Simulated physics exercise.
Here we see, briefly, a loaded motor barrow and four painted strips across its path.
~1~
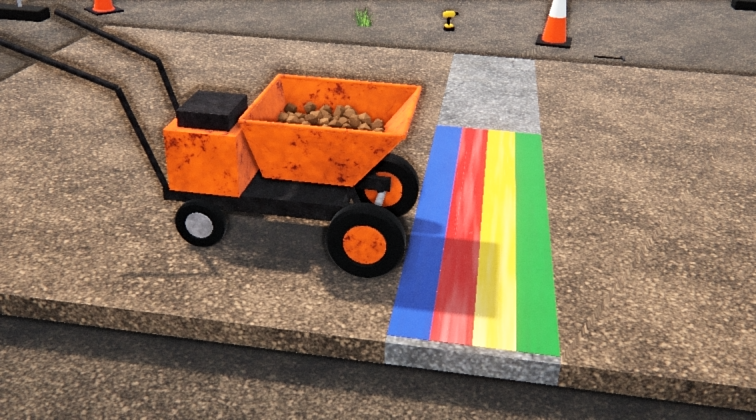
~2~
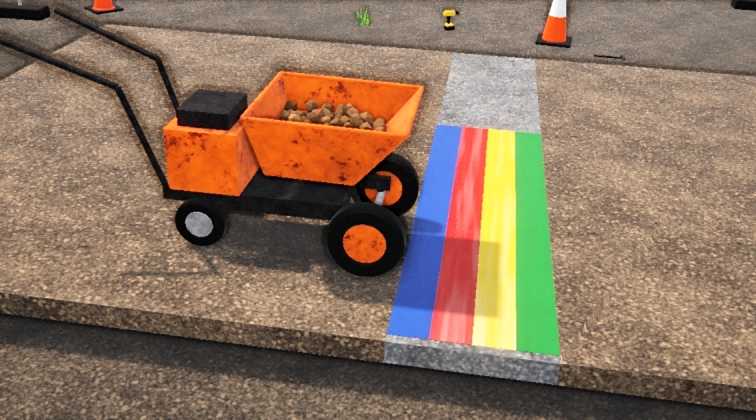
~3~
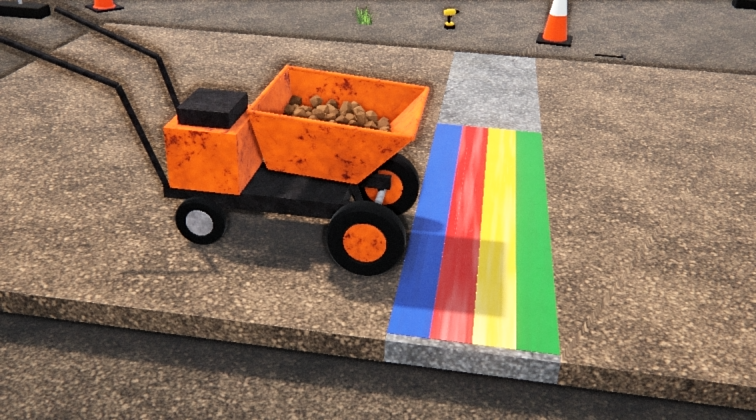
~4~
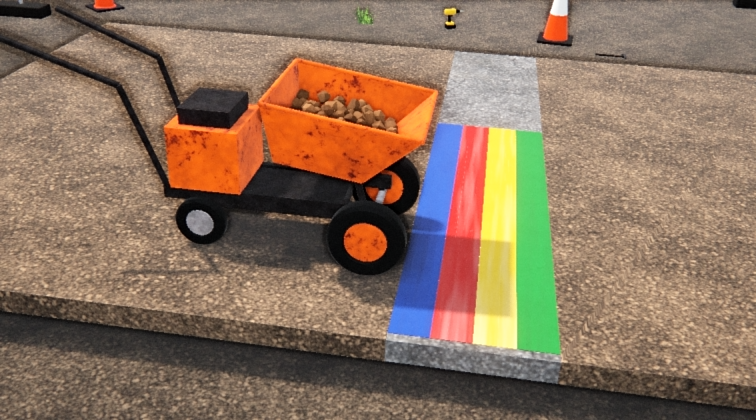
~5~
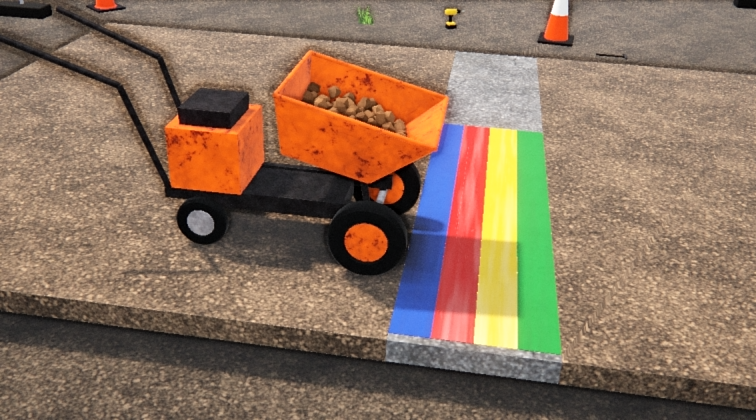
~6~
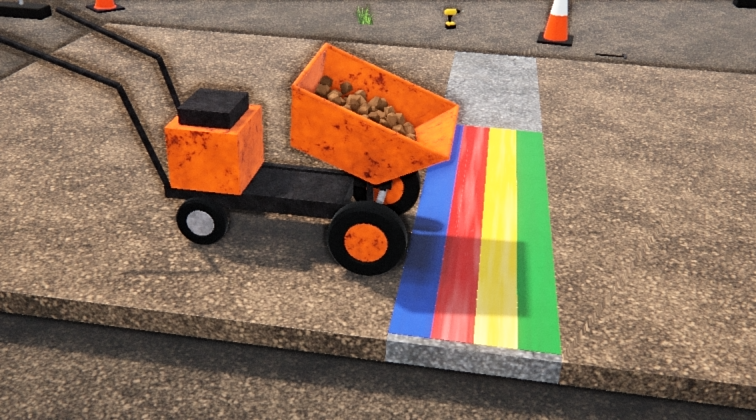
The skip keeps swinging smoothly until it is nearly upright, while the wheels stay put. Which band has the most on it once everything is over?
Green.
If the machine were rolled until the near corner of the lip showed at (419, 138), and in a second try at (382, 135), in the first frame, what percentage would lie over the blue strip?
In turn, around 0 per cent and 0 per cent.
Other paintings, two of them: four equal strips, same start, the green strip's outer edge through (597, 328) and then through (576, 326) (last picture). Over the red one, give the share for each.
0 and 0 percent, roughly.
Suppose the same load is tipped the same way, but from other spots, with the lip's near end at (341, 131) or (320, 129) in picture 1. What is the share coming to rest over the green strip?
Some 10 in a hundred, then some 10 in a hundred.
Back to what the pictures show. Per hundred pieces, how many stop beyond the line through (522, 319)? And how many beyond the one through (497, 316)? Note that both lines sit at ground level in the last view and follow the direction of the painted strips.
First roughly 60 percent, then 80 percent.
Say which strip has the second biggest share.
Yellow.
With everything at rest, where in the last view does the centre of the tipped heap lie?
Once nothing moves, the middle sits near (540, 257).
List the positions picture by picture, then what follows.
The first frame shows lip of the skip near (403, 137), level; top of the load near (325, 123), clay clods; blue strip near (415, 304); red strip near (455, 309); yellow strip near (495, 314); green strip near (537, 319).
The second frame shows lip of the skip near (406, 137), tipped barely; top of the load near (316, 123).
The third frame shows lip of the skip near (412, 138), tipped barely; top of the load near (323, 127).
The fourth frame shows lip of the skip near (422, 142), tipped a little; top of the load near (329, 115).
The fifth frame shows lip of the skip near (435, 149), tipped a little; top of the load near (316, 113).
The sixth frame shows lip of the skip near (447, 159), tipped clearly; top of the load near (329, 108); blue strip near (416, 302); red strip near (456, 307); yellow strip near (497, 312); green strip near (538, 317).
Shortly afterwards, skip tipped steeply; the whole lot in the skip.
Next, skip tipped right over; near two thirds in the skip; a little over the yellow strip; near a quarter over the green strip; only a few falling; only a few off the paint.
Some moments later, skip tipped right over; a little in the skip; near a quarter over the yellow strip; near a third over the green strip; near a third off the paint.
In the end, skip tipped right over; a little in the skip; none at all over the blue strip; none at all over the red strip; near a quarter over the yellow strip; near a third over the green strip; near a third off the paint.
